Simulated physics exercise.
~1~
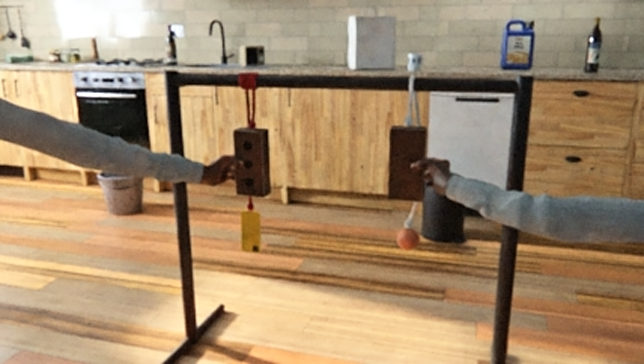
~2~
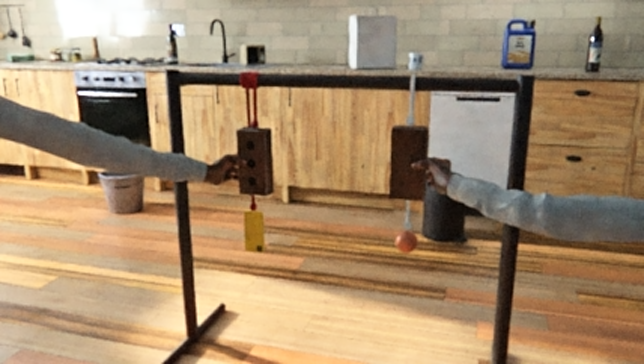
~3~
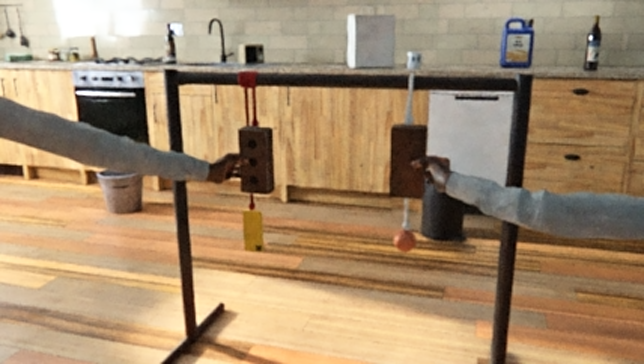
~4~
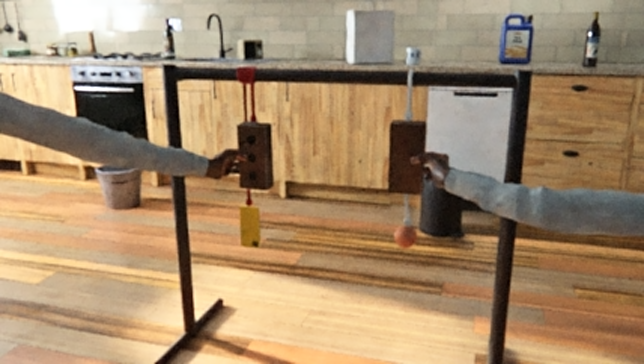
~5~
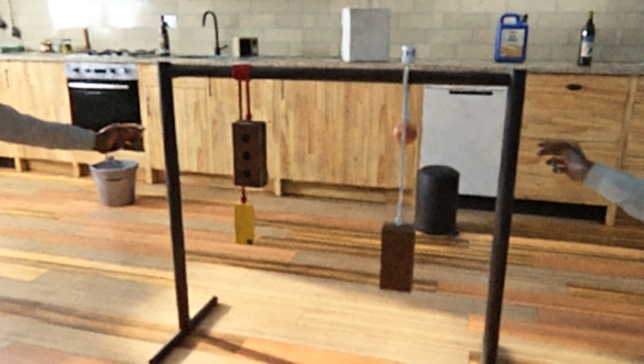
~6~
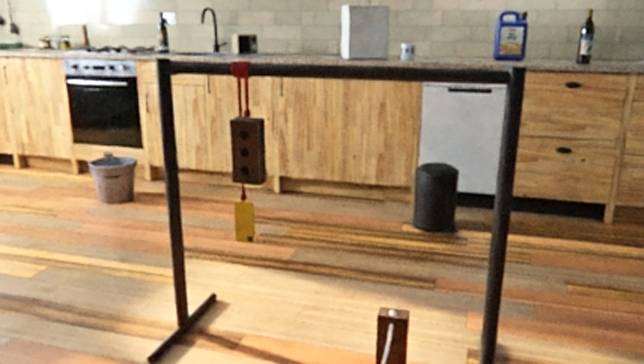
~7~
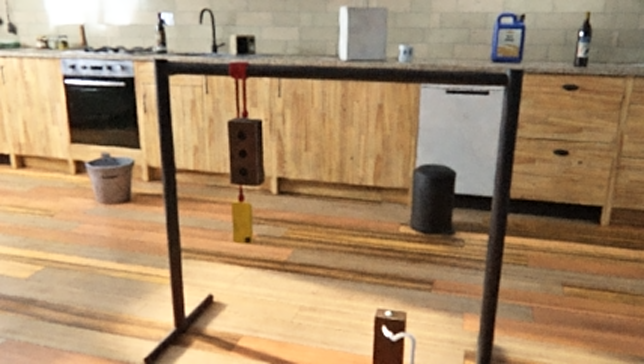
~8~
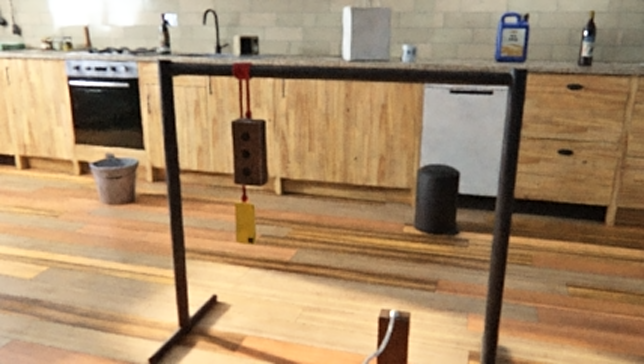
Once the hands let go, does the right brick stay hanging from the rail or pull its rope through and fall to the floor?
The right brick pulls its rope through over the rail and ends up on the floor. The left brick is held and stays hanging.
The right brick, on a pale rope over a dark rail, drops when two hands let go of both bricks, pulling the small orange ball up and the rope off the rail, and ends on the floor while the left brick stays hanging from its red rope.
